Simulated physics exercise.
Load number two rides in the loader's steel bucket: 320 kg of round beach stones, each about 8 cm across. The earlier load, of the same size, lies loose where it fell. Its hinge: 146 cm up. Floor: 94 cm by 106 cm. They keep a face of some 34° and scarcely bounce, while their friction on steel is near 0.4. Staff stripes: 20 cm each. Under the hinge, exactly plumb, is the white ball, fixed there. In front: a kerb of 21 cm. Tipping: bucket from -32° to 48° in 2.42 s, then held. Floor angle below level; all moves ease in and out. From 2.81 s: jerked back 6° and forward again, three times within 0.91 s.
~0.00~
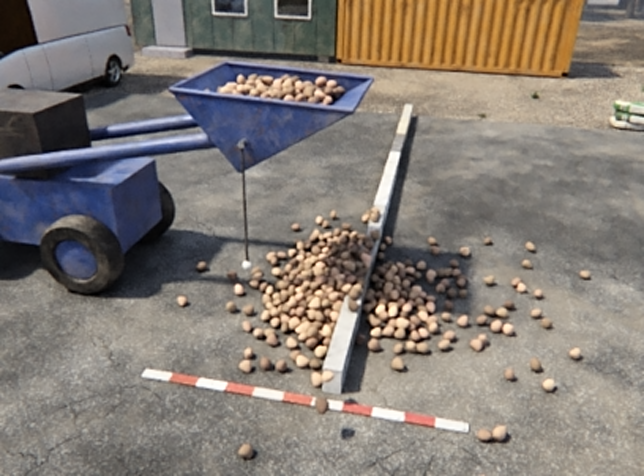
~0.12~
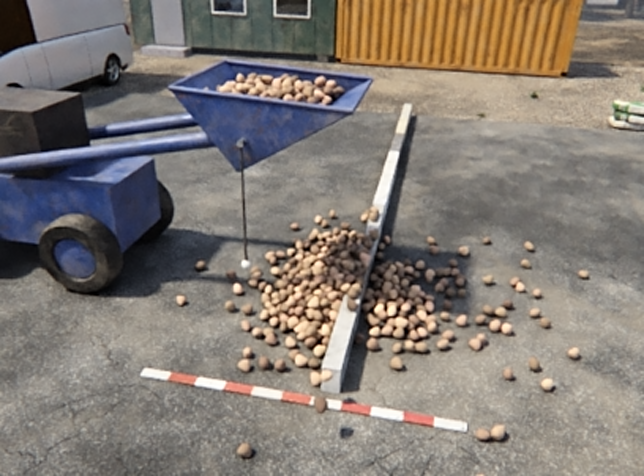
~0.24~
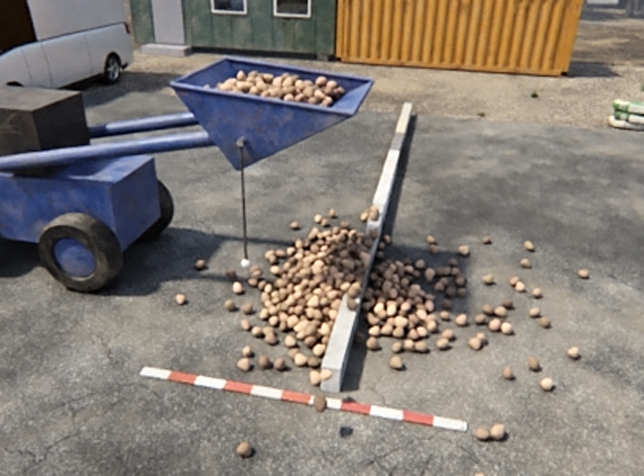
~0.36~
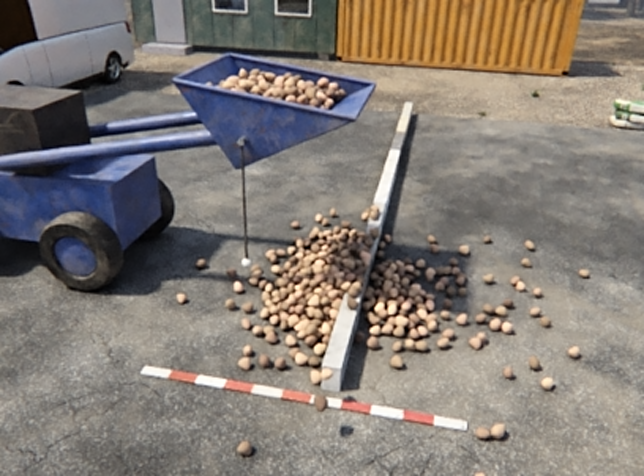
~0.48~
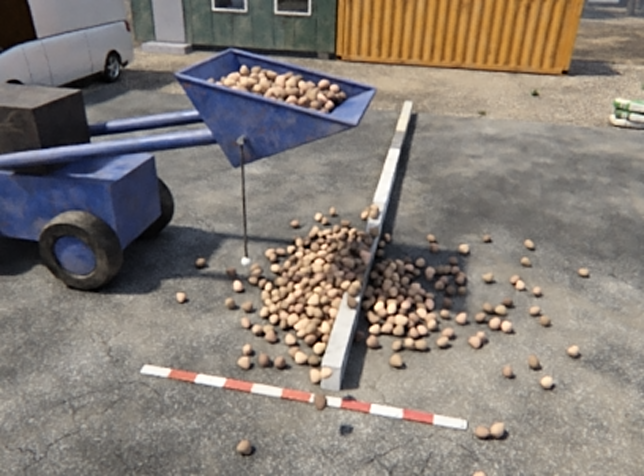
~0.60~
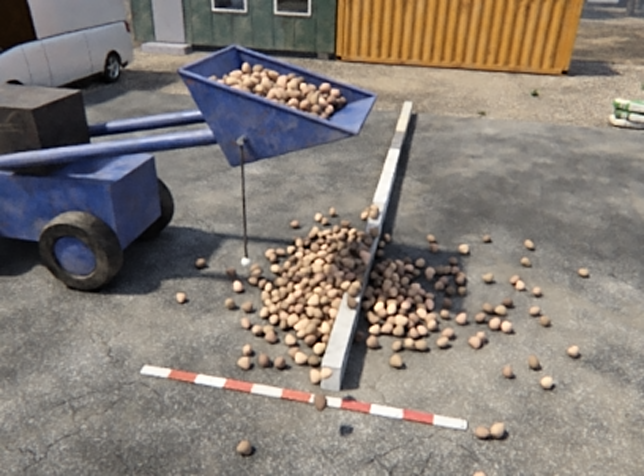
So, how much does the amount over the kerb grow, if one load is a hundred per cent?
It grows by around 73 per cent.
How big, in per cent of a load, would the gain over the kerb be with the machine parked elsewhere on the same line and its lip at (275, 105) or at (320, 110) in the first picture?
Roughly 5 and 25 per cent, in that order.
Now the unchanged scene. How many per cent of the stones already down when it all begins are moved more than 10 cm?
Roughly 15 % of them.
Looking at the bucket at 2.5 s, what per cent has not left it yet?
That works out to about 0 %.
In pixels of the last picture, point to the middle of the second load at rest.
Their centre ends up near (396, 285).
After 1.8 s the floor is at 36°; in per cent of one load, 73 in the bucket, 94 on this side of the kerb, 33 over the kerb; the foremost stones are at (559, 297).
After 2.5 s the floor is at 48°; in per cent of one load, 0 in the bucket, 106 on this side of the kerb, 94 over the kerb; the foremost stones are at (559, 297).
After 4.2 s the floor is at 48°; in per cent of one load, 0 in the bucket, 99 on this side of the kerb, 101 over the kerb; the foremost stones are at (562, 301).
After 6.8 s the floor is at 48°; in per cent of one load, 0 in the bucket, 99 on this side of the kerb, 101 over the kerb; the foremost stones are at (562, 301). Net gain over the kerb, 73.
